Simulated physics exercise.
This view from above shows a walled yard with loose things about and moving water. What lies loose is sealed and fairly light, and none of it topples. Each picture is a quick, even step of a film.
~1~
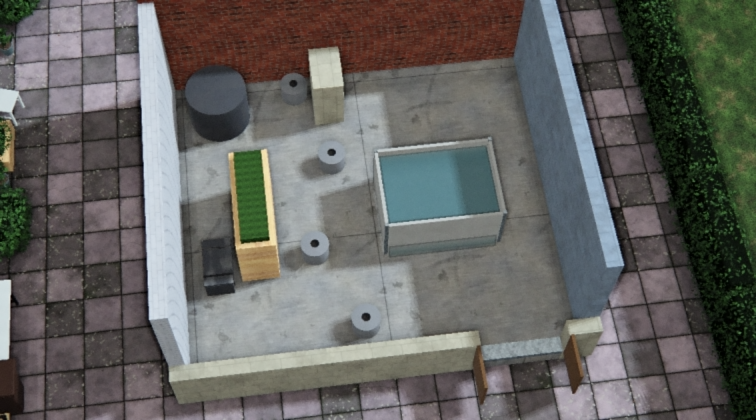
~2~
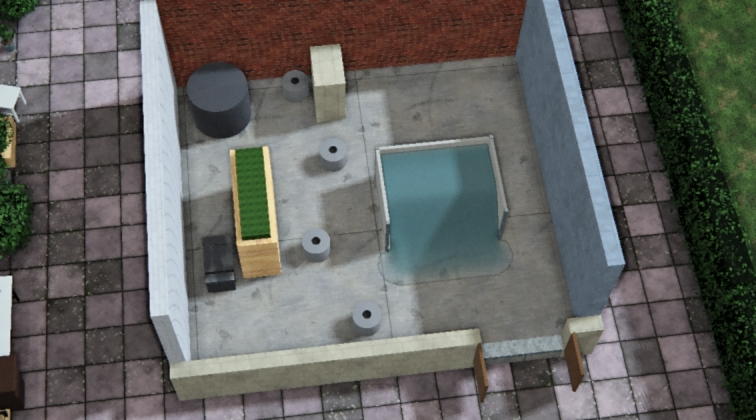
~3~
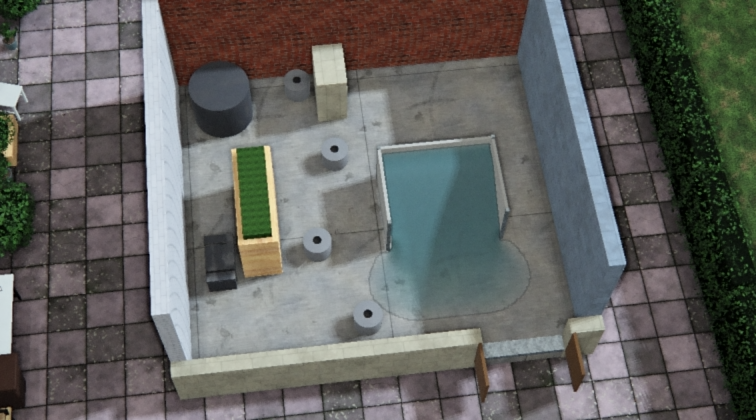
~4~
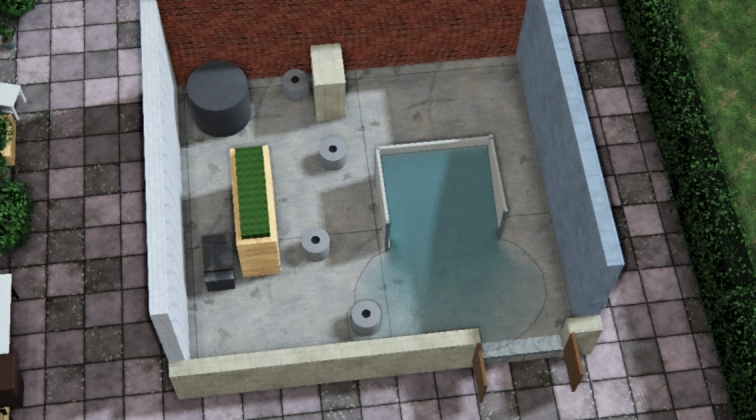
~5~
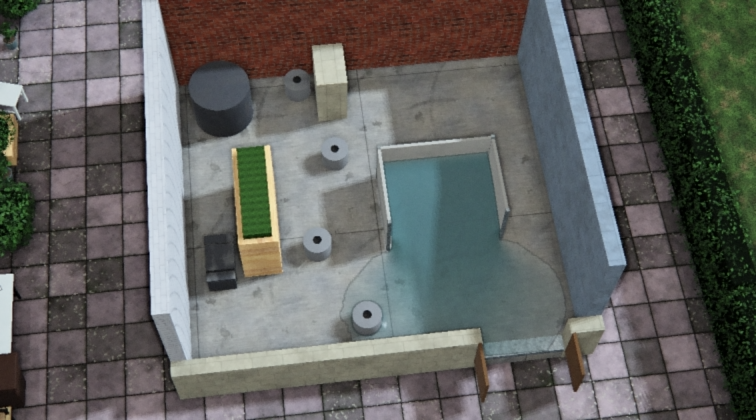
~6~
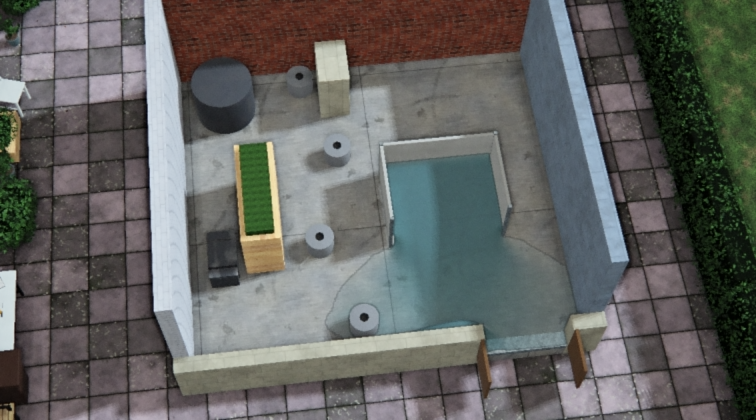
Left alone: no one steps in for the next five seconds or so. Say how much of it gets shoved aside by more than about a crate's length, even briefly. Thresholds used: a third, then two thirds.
My call: A third to two thirds.
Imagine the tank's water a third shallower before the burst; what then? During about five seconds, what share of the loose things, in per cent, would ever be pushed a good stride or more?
40 in a hundred, or close to it.
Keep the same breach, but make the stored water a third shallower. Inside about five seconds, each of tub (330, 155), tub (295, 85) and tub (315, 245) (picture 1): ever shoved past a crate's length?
Object 1: Didn't cover it. Object 2: Didn't cover it. Object 3: Didn't cover it.
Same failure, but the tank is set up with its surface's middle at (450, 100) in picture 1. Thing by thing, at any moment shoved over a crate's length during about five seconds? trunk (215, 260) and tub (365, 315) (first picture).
Made the full stretch, then made the full stretch.
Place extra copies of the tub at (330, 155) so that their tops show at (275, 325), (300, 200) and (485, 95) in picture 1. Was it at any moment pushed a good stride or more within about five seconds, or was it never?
As listed: Shifted that much, less than that, not that far.
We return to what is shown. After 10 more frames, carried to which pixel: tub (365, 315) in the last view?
Approximately at pixel (203, 292).
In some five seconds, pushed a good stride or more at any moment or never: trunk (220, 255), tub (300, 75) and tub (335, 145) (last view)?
Tally in given order: The full distance / less than that / less than that.
A moment on, 1 of 5 are well off their spots; 1 afloat.
Next, 1 of 5 are well off their spots; 1 afloat.
Later, 1 of 5 are well off their spots; 1 afloat.
In the end, 3 of 5 are well off their spots, and 3 have been at some point; 1 afloat.
